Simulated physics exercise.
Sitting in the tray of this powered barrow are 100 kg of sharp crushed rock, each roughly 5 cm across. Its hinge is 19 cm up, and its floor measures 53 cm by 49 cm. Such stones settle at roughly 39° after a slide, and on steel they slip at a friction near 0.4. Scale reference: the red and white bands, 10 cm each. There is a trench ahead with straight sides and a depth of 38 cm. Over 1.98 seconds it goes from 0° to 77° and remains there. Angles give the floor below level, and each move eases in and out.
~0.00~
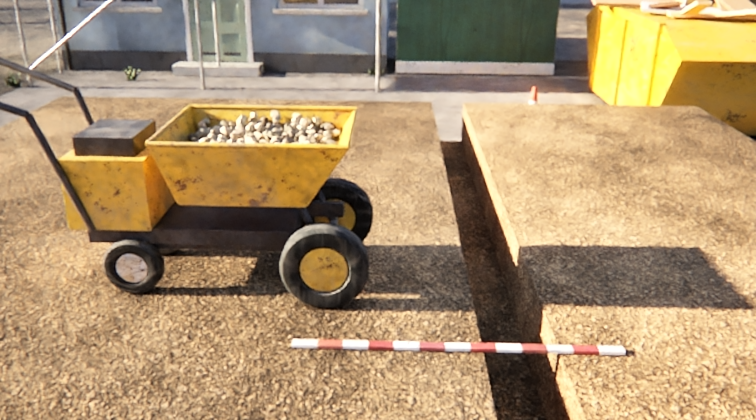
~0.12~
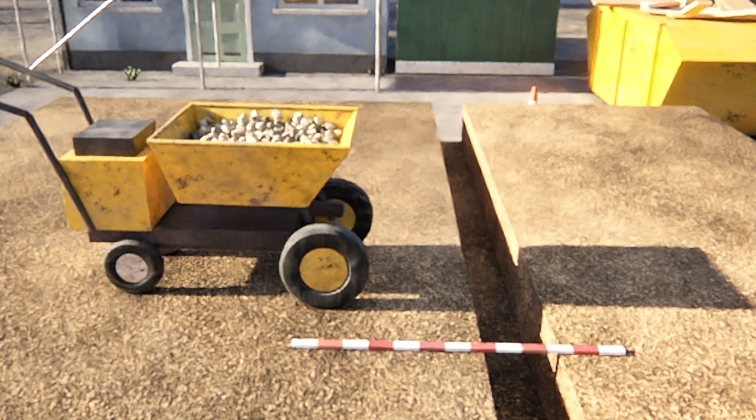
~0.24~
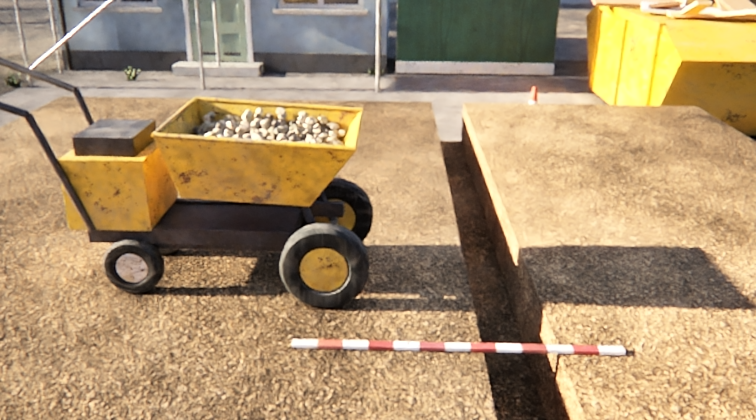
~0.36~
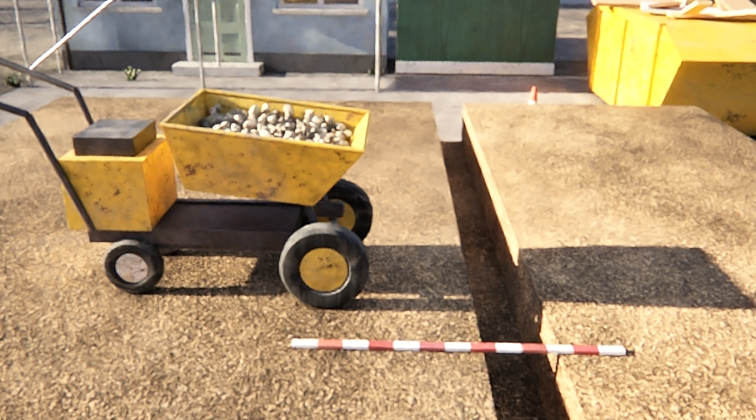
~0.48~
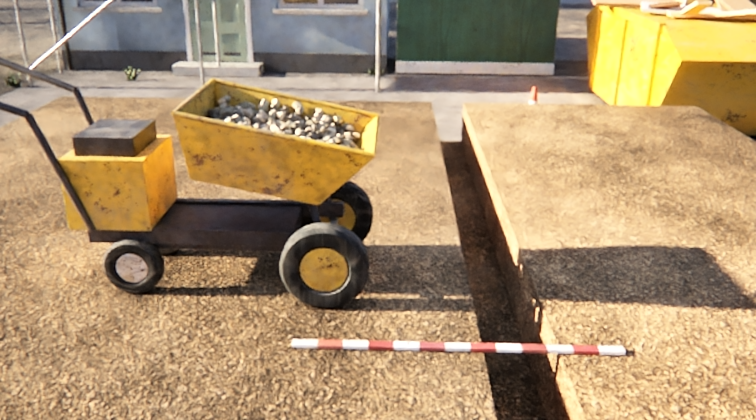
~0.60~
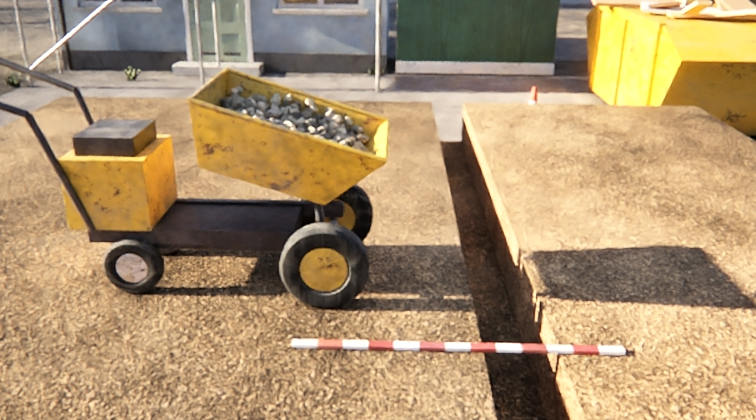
On a sunlit building site, a yellow powered barrow loaded with grey stones stands left of a narrow, straight-sided trench, a red and white banded pole lying across the gap. Its tray starts level, then tilts gradually toward the trench, the back end rising while the wheels stay put.
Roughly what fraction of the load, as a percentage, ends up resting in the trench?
Roughly 96 per cent of the load.
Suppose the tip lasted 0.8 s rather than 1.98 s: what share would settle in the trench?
Roughly 90 per cent.
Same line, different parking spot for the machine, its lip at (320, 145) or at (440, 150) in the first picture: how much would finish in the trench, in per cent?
Near 55 then near 40 percent.
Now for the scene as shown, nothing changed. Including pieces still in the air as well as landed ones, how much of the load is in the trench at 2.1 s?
Something like 40 in a hundred.
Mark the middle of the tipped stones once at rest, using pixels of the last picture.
At about pixel (493, 326) in the last view.
After 1.5 s the floor is at 65°; 100 % in the tray; the foremost stones are at (451, 215).
After 2.1 s the floor is at 77°; 57 % in the tray, 5 % short of the trench, 38 % in the trench; the foremost stones are at (522, 324).
After 2.4 s the floor is at 77°; 31 % in the tray, 5 % short of the trench, 63 % in the trench; the foremost stones are at (526, 347).
After 4.4 s the floor is at 77°; 0 % in the tray, 4 % short of the trench, 96 % in the trench; the foremost stones are at (524, 340).
